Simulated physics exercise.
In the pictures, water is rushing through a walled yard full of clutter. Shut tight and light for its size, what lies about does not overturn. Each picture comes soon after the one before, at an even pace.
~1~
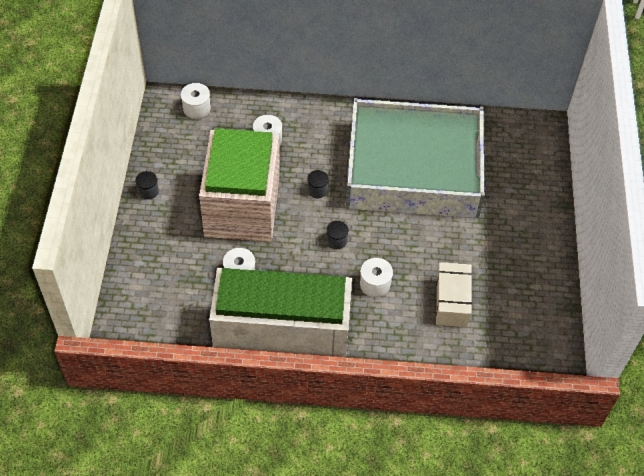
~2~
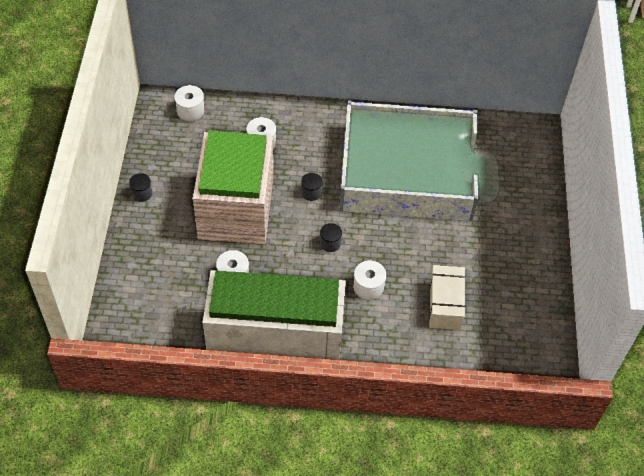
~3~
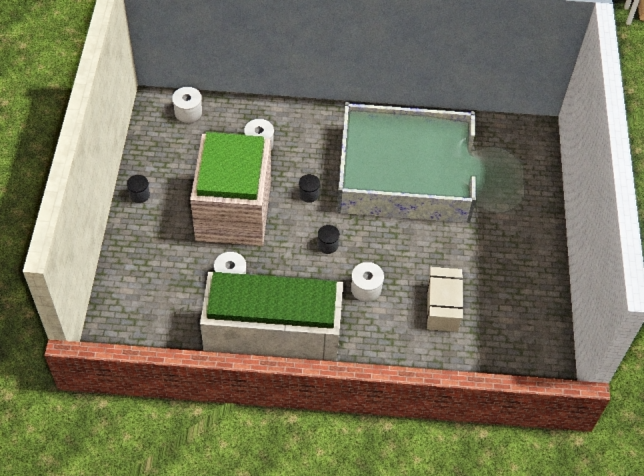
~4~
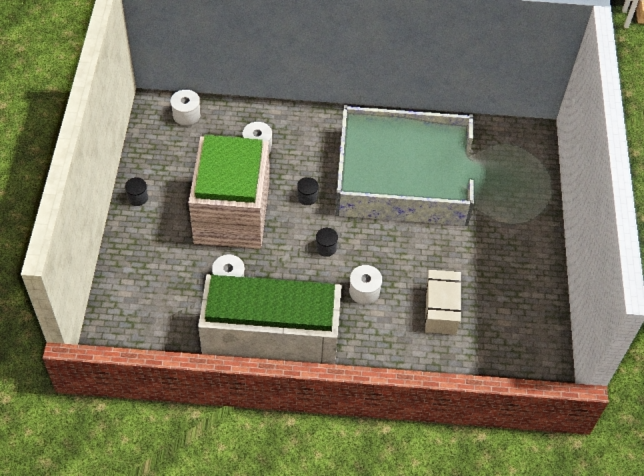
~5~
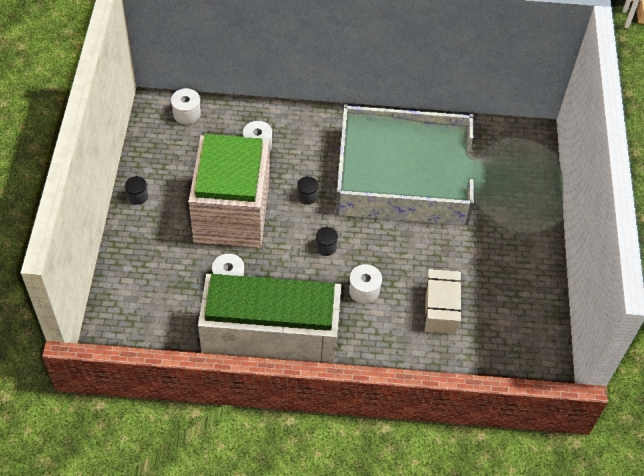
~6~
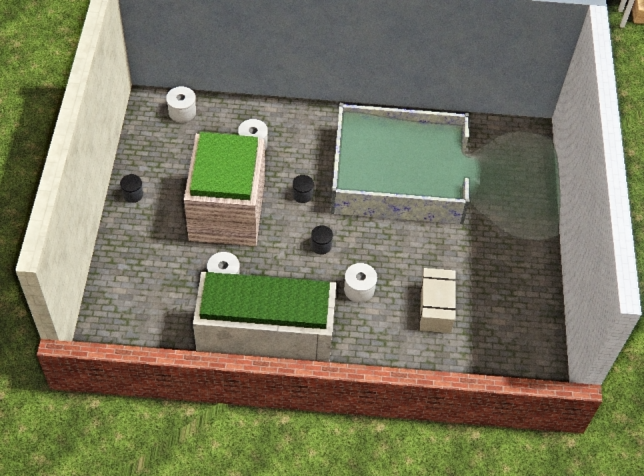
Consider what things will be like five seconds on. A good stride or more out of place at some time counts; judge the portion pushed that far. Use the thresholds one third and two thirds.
I'd put it under one third.
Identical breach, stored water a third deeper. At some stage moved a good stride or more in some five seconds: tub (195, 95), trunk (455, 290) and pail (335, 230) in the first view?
Object 1: Passed the mark. Object 2: Stayed below the mark. Object 3: Stayed below the mark.
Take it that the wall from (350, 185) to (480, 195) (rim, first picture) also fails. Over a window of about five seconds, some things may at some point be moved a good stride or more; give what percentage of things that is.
Around 50 per cent.
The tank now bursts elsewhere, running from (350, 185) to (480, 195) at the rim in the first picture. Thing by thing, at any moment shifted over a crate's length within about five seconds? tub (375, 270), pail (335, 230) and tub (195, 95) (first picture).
First covers that distance, second covers that distance, third stays short of it.
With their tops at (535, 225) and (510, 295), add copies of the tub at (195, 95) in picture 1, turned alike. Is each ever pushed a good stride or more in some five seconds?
Listed in order: Shoved clear, then shoved clear.
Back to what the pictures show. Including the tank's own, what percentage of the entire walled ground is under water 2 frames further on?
I'd put it near 20 percent.
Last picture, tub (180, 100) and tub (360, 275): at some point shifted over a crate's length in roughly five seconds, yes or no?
Answer in sequence: The full distance; a shorter distance.
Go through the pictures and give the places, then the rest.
The first picture shows a trunk at (455, 288) rests on the ground; a pail at (337, 230), on the bottom; 0 of 8 have shifted.
The second picture shows a trunk at (449, 290) rests on the ground; a pail at (331, 232), on the bottom; 0 of 8 have shifted.
The third picture shows a trunk at (446, 292), on the bottom; a pail at (329, 234), on the bottom; 0 of 8 have shifted.
The fourth picture shows a trunk at (445, 295), on the bottom; a pail at (327, 237) rests on the ground; 0 of 8 have shifted.
The fifth picture shows a trunk at (444, 295) rests on the ground; a pail at (327, 236) rests on the ground; 0 of 8 have shifted.
The sixth picture shows a trunk at (439, 293), on the bottom; a pail at (322, 234) rests on the ground; 0 of 8 have shifted.
A moment on, 0 of 8 are well off their spots; 0 afloat.
Next, 0 of 8 are well off their spots; 0 afloat.
Later, 0 of 8 are well off their spots; 0 afloat.
In the end, 1 of 8 are well off their spots, and 1 have been at some point; 0 afloat.
